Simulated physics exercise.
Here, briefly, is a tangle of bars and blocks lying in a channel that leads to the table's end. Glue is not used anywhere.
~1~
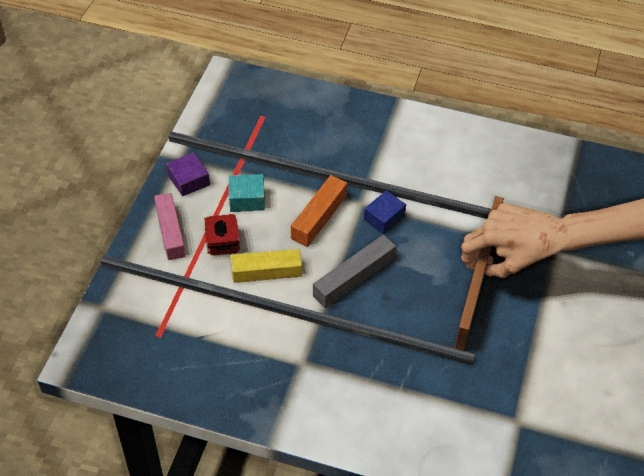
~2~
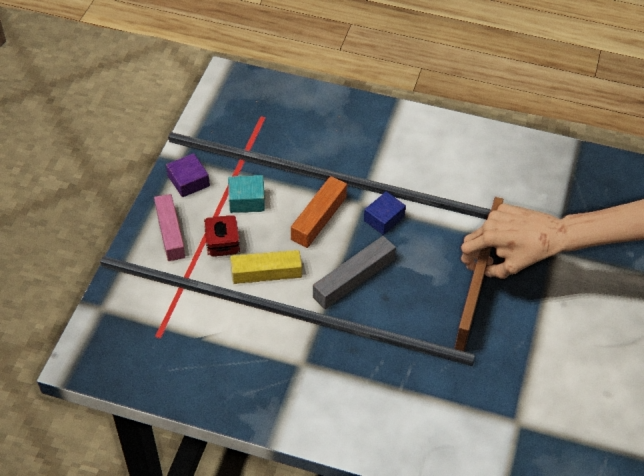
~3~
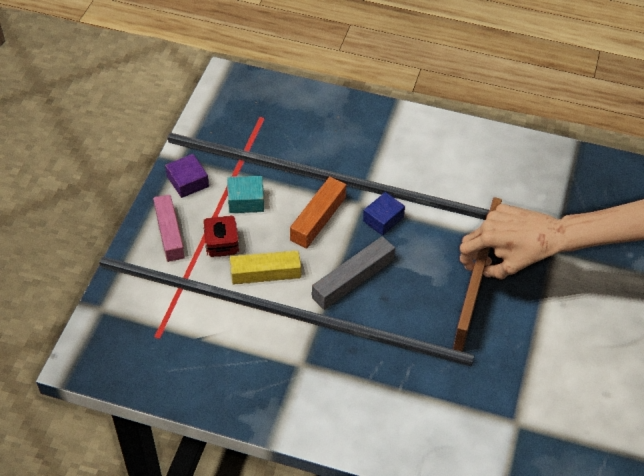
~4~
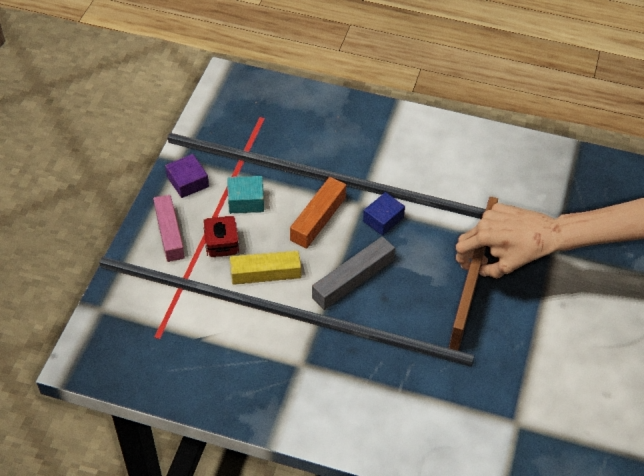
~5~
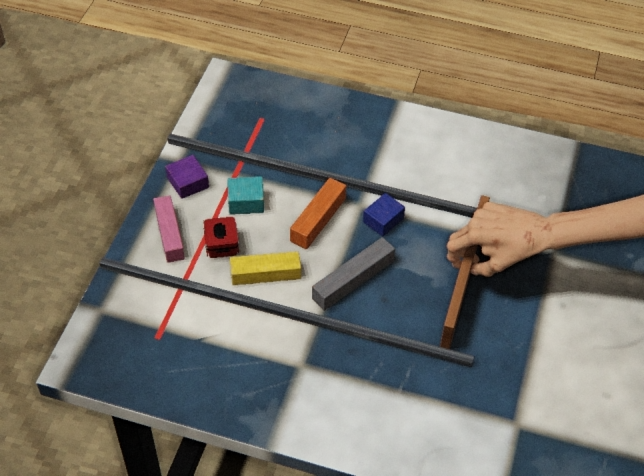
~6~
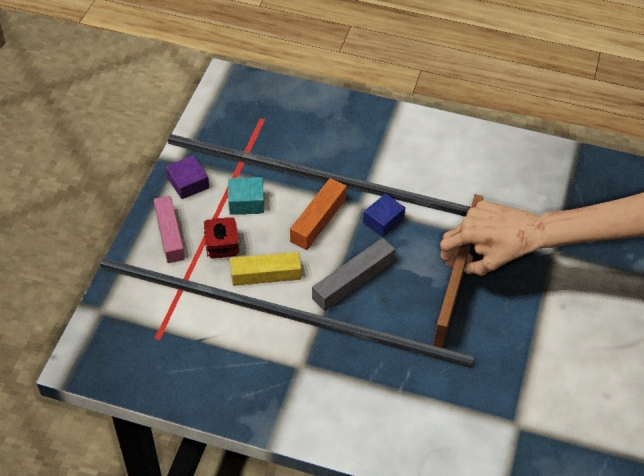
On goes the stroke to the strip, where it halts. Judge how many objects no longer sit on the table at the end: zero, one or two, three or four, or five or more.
The count that comes down will most likely be a single one or two.
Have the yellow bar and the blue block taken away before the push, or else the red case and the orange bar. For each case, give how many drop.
The count is 0 in one try and 0 in the other, in that order.
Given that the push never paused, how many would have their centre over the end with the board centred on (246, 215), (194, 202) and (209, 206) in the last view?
Per position: 0 / 3 / 2.
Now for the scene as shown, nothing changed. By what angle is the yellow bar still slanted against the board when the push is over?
The angle is about 55 degrees.
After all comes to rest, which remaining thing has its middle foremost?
That would be the pink bar.
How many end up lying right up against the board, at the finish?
The answer is 2.
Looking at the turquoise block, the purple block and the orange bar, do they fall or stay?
In the end the turquoise block is still there, the purple block ends up off and the orange bar is still there.
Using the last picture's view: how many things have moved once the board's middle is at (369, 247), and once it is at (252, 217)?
Tally: First 2; then 8.
A little later, none off yet; purple block at rest near (188, 177); pink bar at rest near (169, 229); red case at rest near (222, 239).
Next, none off yet; purple block shifted about its own width near (161, 171); pink bar shifted a little near (160, 219); red case shifted about its own width near (192, 225).
When it is over, the number that fall off is one or two; down, purple block.
